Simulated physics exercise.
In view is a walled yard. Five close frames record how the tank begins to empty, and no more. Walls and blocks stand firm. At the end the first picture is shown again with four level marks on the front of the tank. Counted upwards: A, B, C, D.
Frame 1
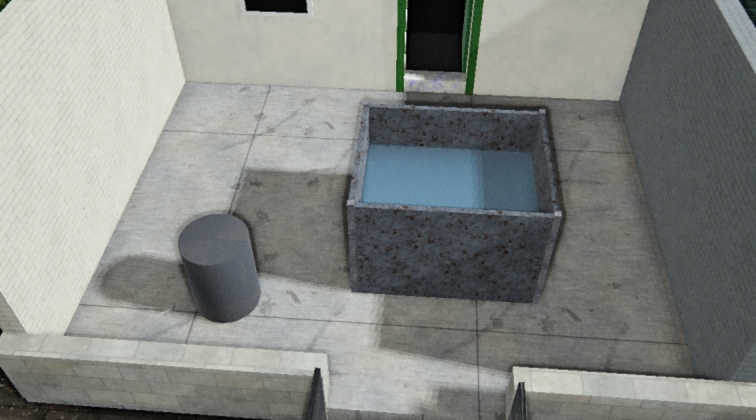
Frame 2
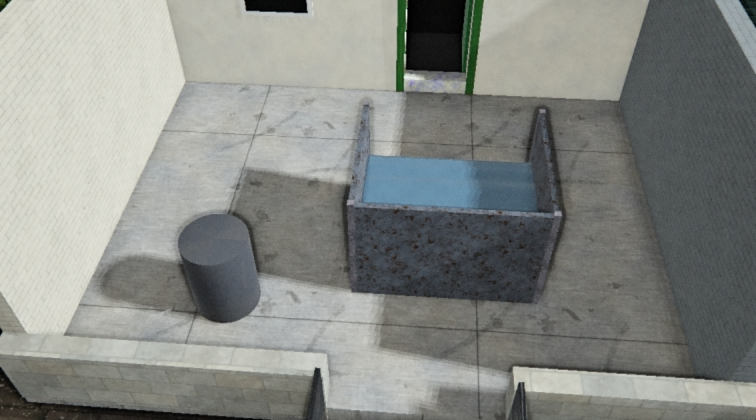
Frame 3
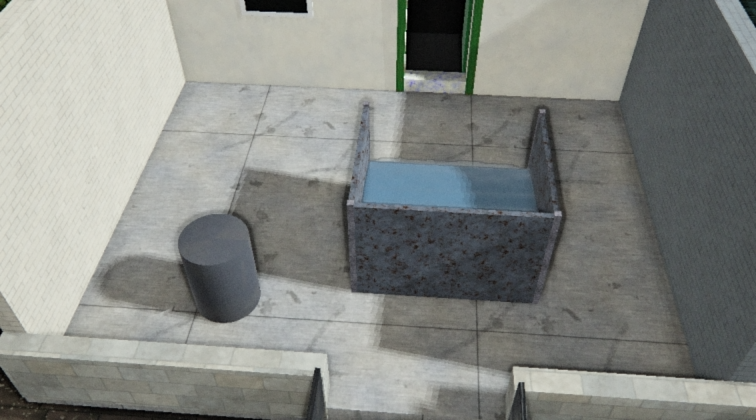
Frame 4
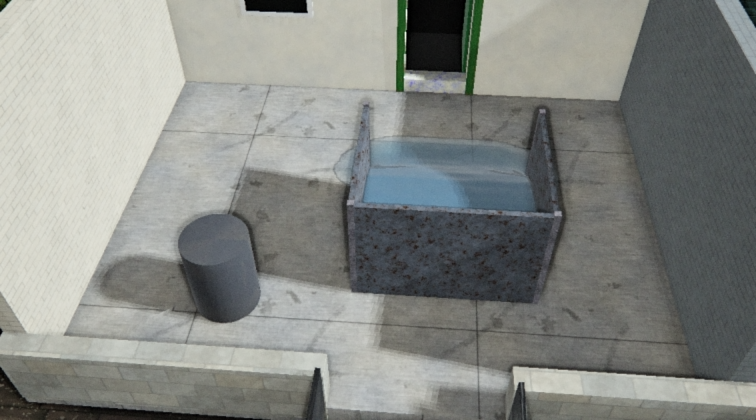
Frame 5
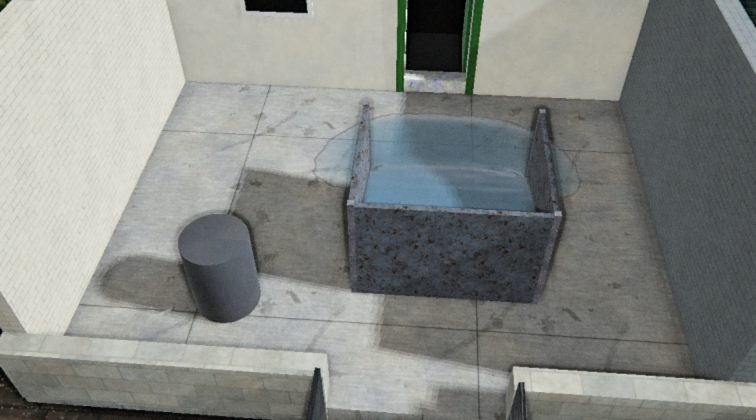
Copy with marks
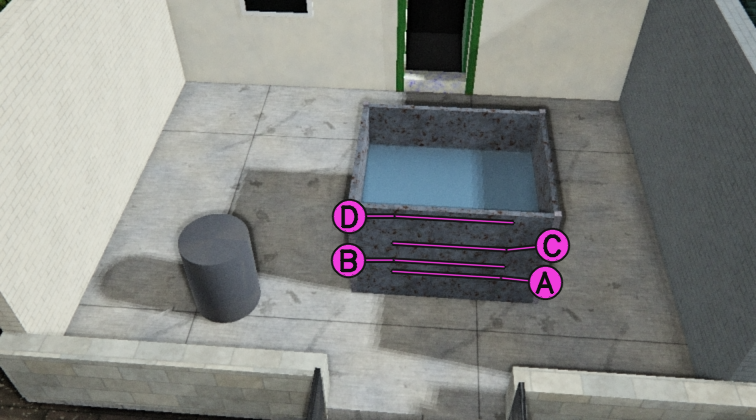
To begin with, water rests in a speckled stone tank in a walled yard, beside a grey cylinder. The tank's back wall, facing the green doorway, disappears, and the water slips out that side, then spreads across the paving in a thin, rounded sheet reaching past both side walls.
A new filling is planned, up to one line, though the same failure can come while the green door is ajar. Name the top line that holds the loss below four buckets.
A.
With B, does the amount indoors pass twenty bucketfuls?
No.
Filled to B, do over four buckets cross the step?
Yes, that goes wrong.
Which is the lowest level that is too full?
It is B.
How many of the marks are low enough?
One.
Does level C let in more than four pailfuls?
Yes.
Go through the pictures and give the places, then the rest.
Water in the tank at rest, its middle at (450, 191); foot of the green doorway at (434, 92); open gate at (419, 357).
Water covers 2 % of the ground, its front hidden from here.
Water covers 5 % of the ground, its front hidden from here.
Water covers 9 % of the ground, its front hidden from here.
Water covers 15 % of the ground and shows as far out as (338, 140).
On the marked copy, A at (446, 274); B at (448, 263); C at (450, 246); D at (452, 219); from the bottom up A, B, C, D.
With A, a bucket or two gets in.
With B, about 9 bucketfuls get in.
With C, dozens of bucketfuls pour in.
With D, dozens of bucketfuls pour in.
